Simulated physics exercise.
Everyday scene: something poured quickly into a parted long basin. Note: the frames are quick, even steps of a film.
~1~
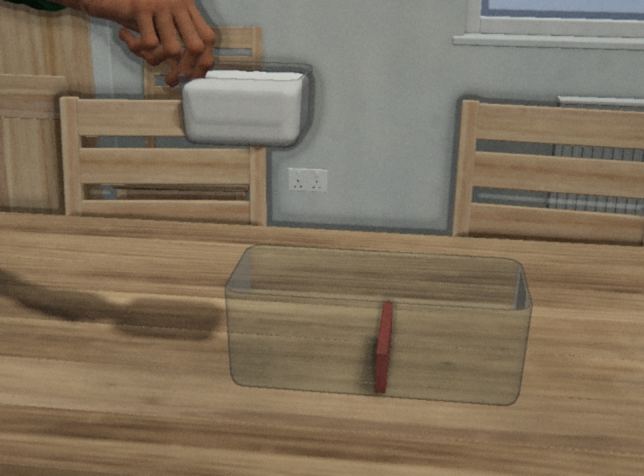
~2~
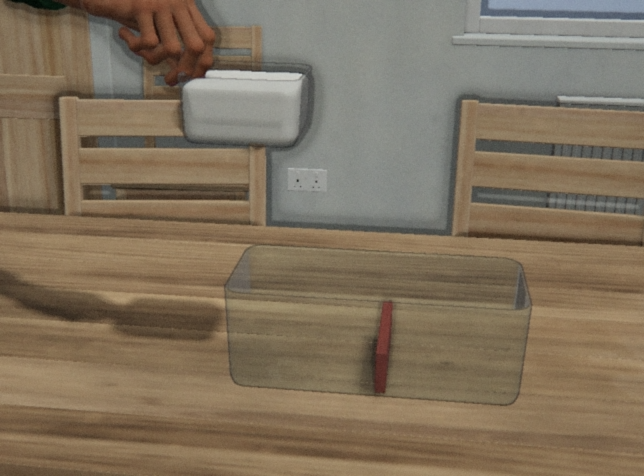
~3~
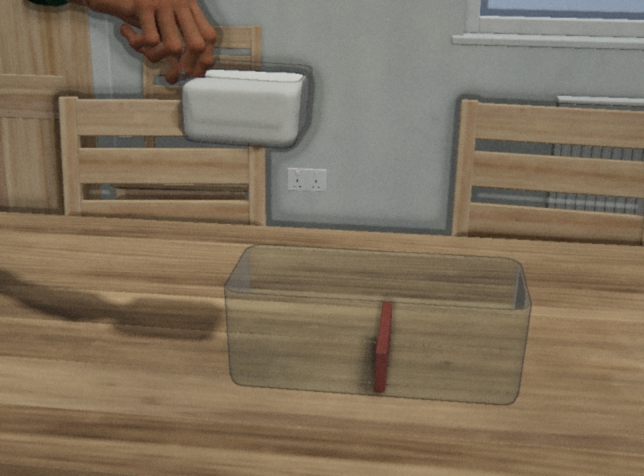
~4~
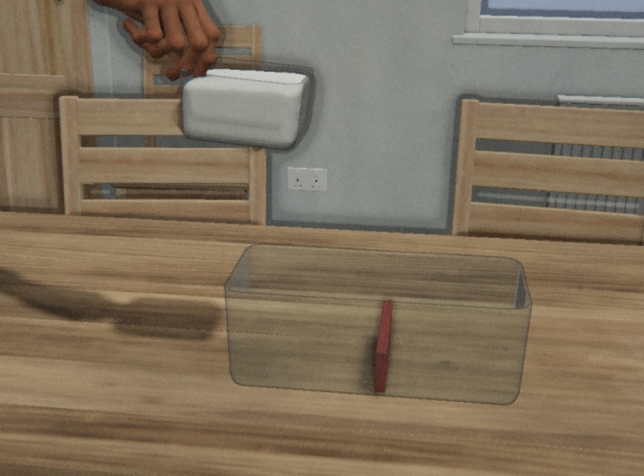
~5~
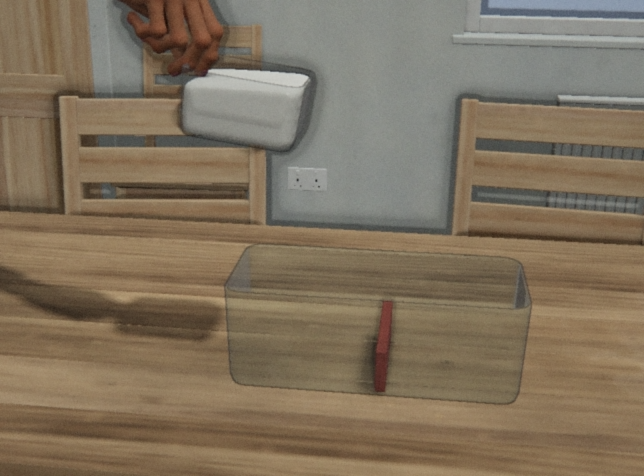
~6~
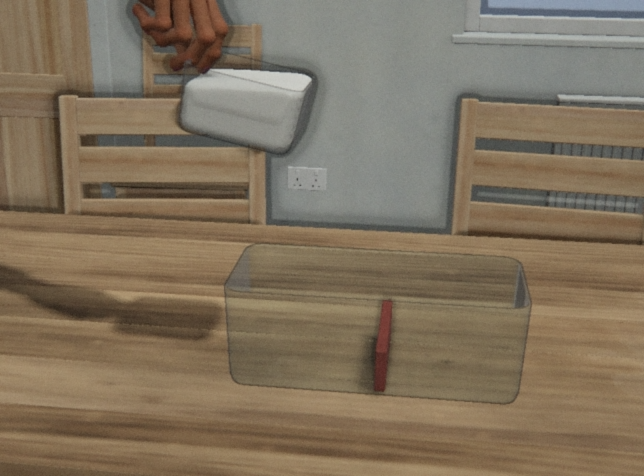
To begin with, a hand holds a small white tub level above a wooden table, up and to the left of a long clear basin with a red divider. The tub then tilts gradually, its right side dipping slightly as the hand shifts, while the basin stays still.
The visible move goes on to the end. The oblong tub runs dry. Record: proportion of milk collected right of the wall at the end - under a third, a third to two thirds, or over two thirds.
The share right of the wall is left at a third to two thirds.
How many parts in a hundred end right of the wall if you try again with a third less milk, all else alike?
Close to 10 per cent.
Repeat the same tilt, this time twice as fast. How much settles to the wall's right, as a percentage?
Result: Roughly 25 %.
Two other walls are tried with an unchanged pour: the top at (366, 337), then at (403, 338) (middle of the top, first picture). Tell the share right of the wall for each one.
Roughly 65 % and then 20 %.
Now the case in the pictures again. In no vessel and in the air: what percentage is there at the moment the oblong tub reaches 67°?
Around 40 in a hundred.
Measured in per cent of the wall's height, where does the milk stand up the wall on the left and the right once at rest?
Left about 30, right about 30.
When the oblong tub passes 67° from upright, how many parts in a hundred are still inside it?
It keeps around 45 per cent at that angle.
A moment on, the tilt is 67° and 45 per cent is still to pour, 9 is left of the wall and 7 right of it.
Next, the tilt is 104° and 7 per cent is still to pour, 37 is left of the wall and 46 right of it.
Then the tilt is 113° and 0 per cent is still to pour, 51 is left of the wall and 47 right of it.
Later the tilt is 113° and 0 per cent is still to pour, 51 is left of the wall and 47 right of it.
In the end 51 per cent lies left of the wall, 47 right of it and 2 outside.
